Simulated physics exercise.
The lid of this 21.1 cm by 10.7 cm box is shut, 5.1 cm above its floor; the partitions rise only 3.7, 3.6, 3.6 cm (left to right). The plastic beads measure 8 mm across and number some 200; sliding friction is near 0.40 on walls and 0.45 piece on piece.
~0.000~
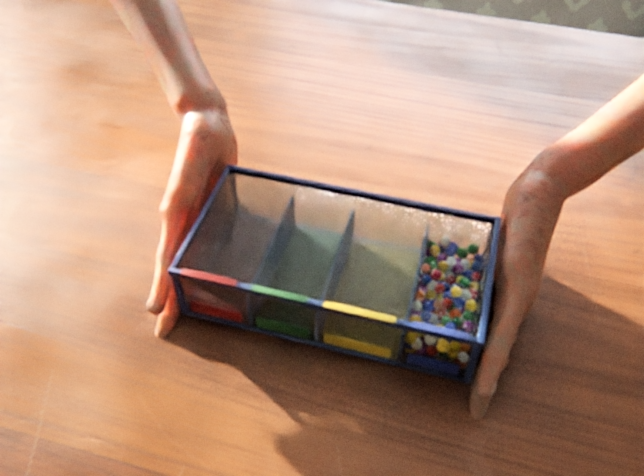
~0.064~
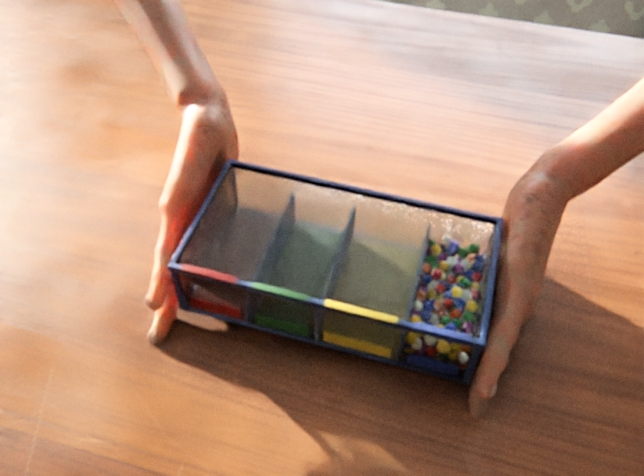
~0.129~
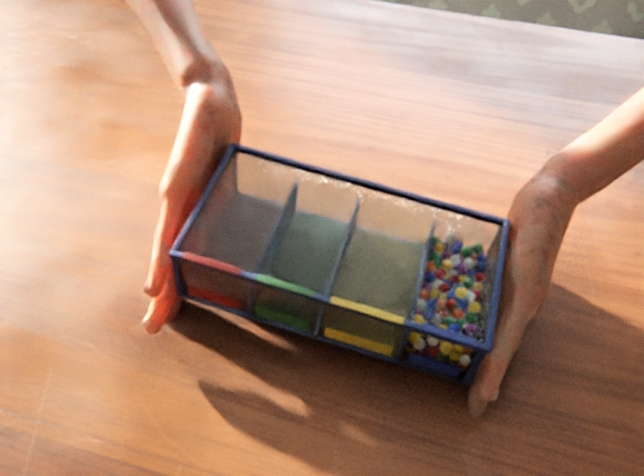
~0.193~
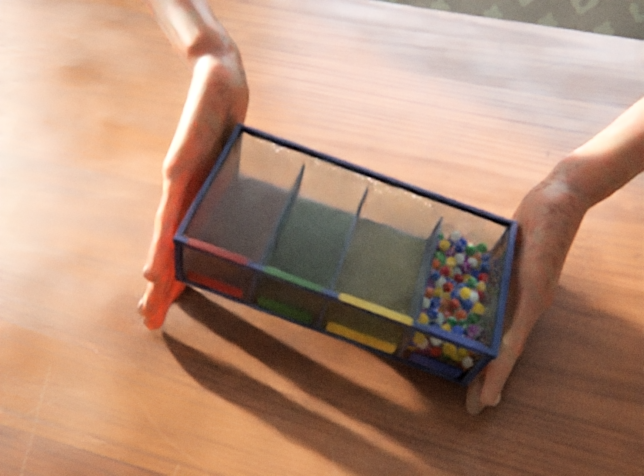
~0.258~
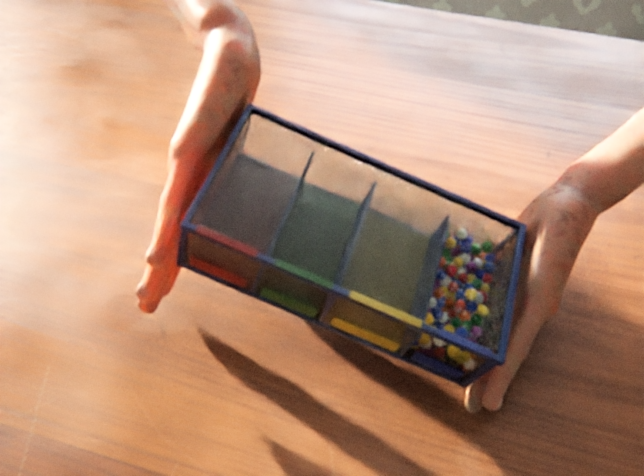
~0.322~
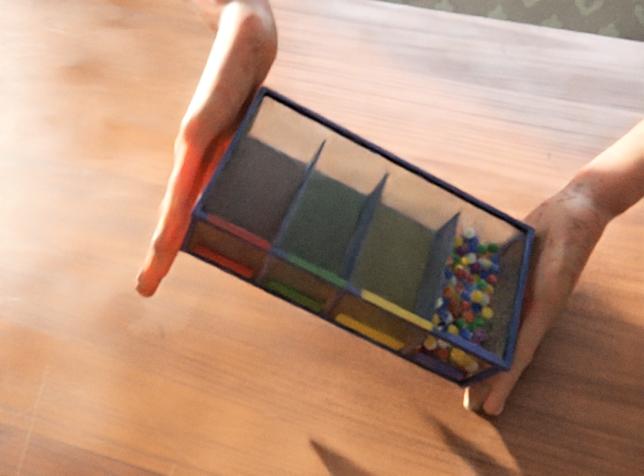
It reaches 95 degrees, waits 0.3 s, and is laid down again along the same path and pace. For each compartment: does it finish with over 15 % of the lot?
Red below, blue above, green below, yellow below.
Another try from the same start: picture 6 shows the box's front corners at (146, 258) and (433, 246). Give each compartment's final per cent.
Red 20; blue 70; green 5; yellow 5.
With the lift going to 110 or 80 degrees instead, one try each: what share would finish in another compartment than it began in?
Some 0 and 0 per cent.
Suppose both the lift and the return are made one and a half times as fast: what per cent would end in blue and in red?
In that case blue 100; red 0.
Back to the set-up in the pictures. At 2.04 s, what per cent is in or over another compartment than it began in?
Roughly 0 per cent.
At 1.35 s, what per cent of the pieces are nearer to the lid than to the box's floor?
About 40 per cent.
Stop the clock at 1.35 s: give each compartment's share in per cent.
Red 0; blue 100; green 0; yellow 0.
After 1.35 s, tilt 95 degrees; blue 100 %.
After 2.04 s, tilt 47 degrees; blue 100 %.
Then, at 2.76 s, tilt 0 degrees; blue 100 %.
At rest (3.3 s), red 0 %, blue 100 %, green 0 %, yellow 0 %.
